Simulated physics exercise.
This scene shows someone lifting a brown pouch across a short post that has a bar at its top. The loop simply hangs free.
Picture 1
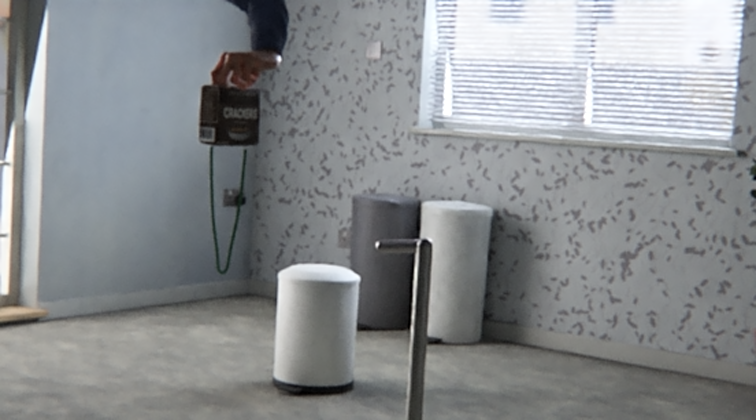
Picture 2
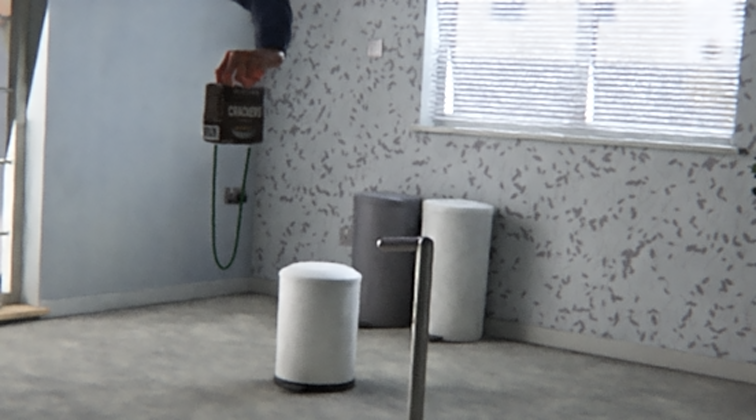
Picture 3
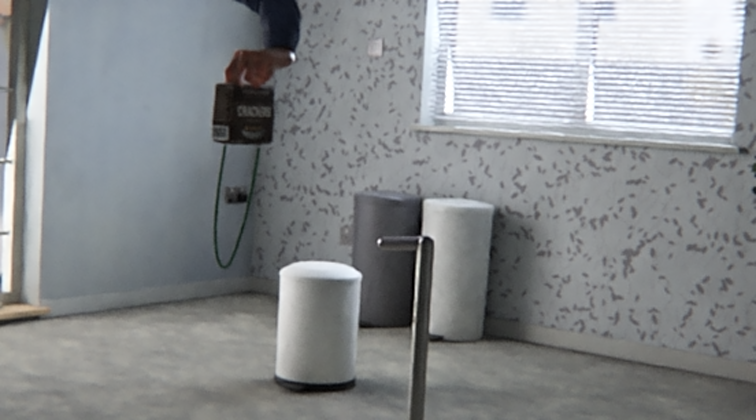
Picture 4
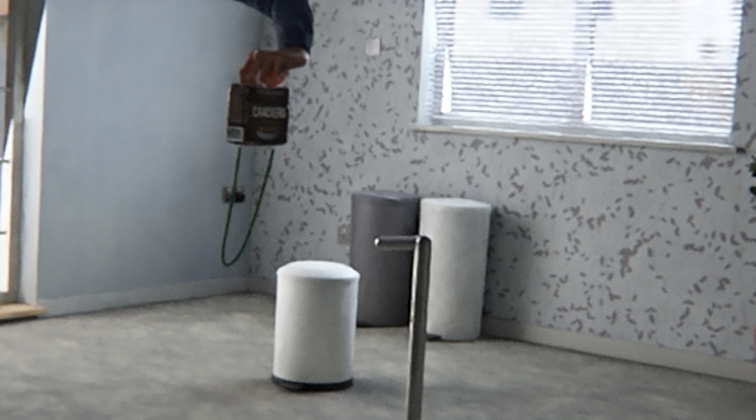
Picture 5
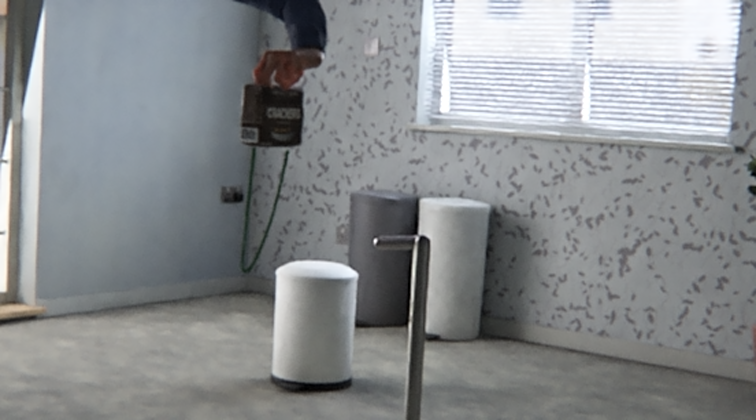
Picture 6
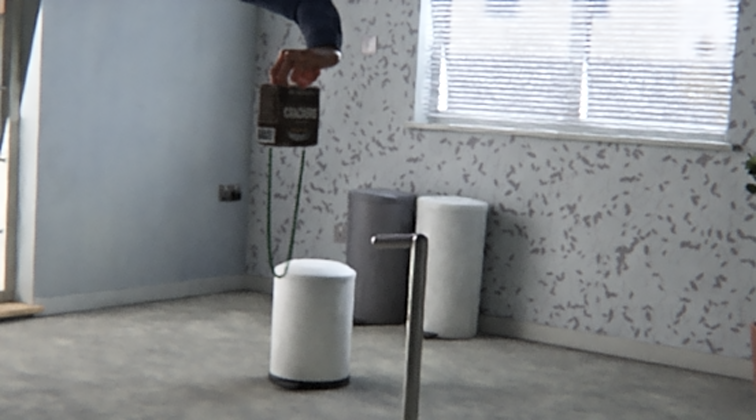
A brown package with a green loop hanging beneath it, gripped from above by a hand, moves a short way right at a nearly steady height. It starts left of the white bin and ends above it, the loop still hanging free to the left of the short post's bar.
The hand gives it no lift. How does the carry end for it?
I expect the post will hold onto it.
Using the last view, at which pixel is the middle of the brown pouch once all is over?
Once everything settles, look close to pixel (518, 132).
Then, 0.26 s past the final frame, pouch nearing the post near (325, 118).
Then, 0.78 s past the final frame, pouch over the post near (402, 123).
Then, 1.26 s past the final frame, pouch past the post near (480, 129).
When it is over, pouch past the post near (519, 131); loop tight round the post, hand stopped. The brown pouch snags on the hook.
